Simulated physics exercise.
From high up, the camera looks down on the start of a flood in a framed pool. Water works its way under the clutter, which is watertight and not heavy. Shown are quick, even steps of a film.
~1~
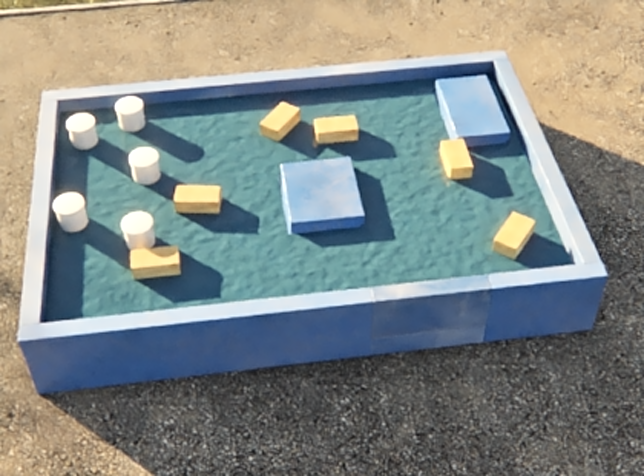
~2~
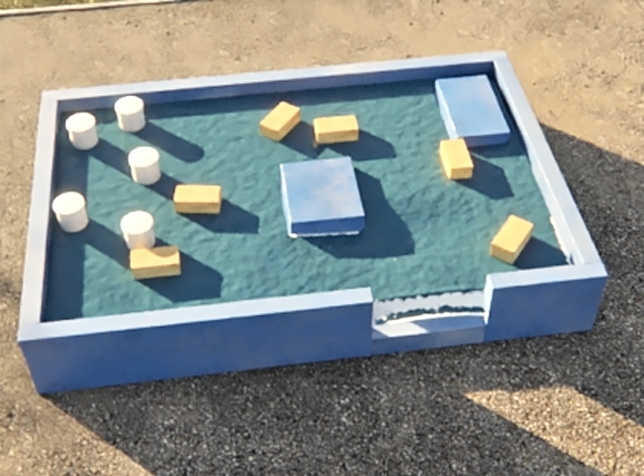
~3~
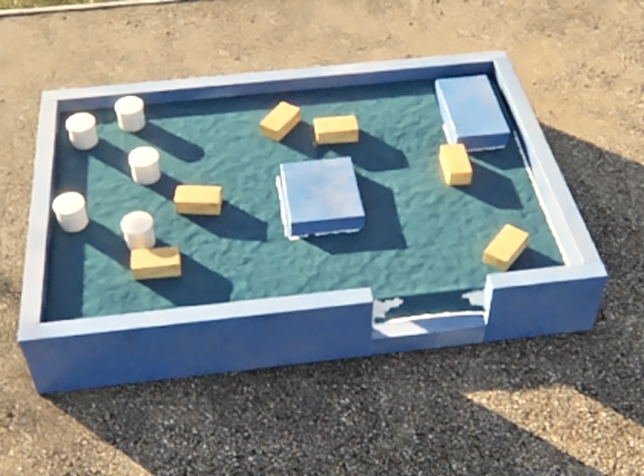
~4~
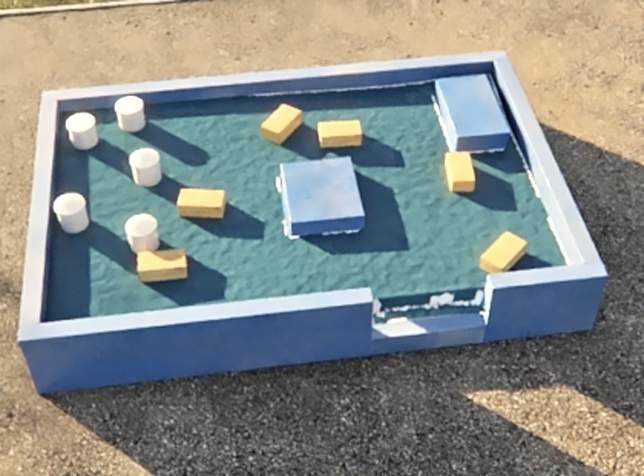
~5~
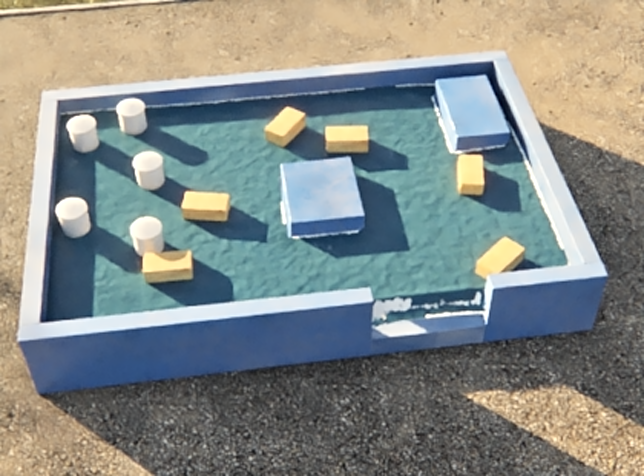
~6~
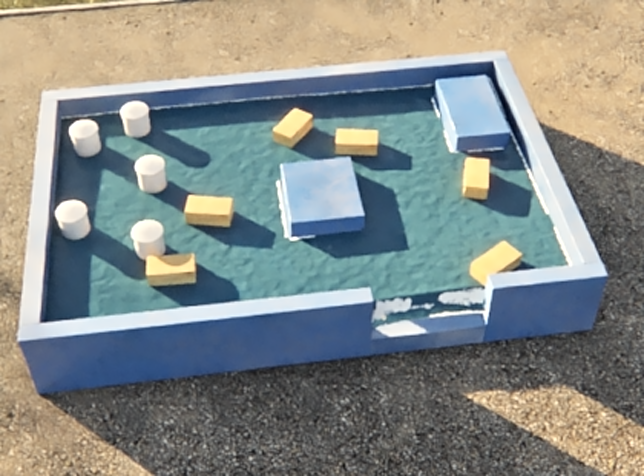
In a blue-framed pool seen from above, yellow blocks and white cylinders float around two larger blue blocks. A section of the front wall opens, and white froth appears at the gap. The yellow block nearest the opening drifts slightly down and left, then the other small floating pieces shift slightly, mostly rightward.
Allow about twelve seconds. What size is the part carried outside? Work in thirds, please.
Bottom third.
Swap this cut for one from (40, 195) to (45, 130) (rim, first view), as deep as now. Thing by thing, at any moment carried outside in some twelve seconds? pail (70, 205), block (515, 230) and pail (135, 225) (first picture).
One by one as named: Gets away, doesn't escape and gets away.
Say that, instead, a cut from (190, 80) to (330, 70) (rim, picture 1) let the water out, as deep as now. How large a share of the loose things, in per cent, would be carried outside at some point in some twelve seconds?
That comes out at 50 in a hundred.
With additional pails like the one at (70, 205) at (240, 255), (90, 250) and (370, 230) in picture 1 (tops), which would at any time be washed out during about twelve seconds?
Taking them in turn: Flushed away, held back and flushed away.
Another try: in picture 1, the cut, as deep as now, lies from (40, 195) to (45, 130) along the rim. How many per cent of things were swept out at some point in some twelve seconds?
I reckon close to 60 per cent.
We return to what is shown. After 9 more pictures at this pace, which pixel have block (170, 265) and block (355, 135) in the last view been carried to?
Approximately (208, 275) for the first and (396, 168) for the second.
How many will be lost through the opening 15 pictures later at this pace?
By my count it is 1.
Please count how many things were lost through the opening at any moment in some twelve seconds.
I make it 2.
A moment on, 0 of 11 are out; 11 afloat.
Next, 1 of 11 are out; 10 afloat.
Later, 1 of 11 are out; 10 afloat.
In the end, 2 of 11 are out; 9 afloat.
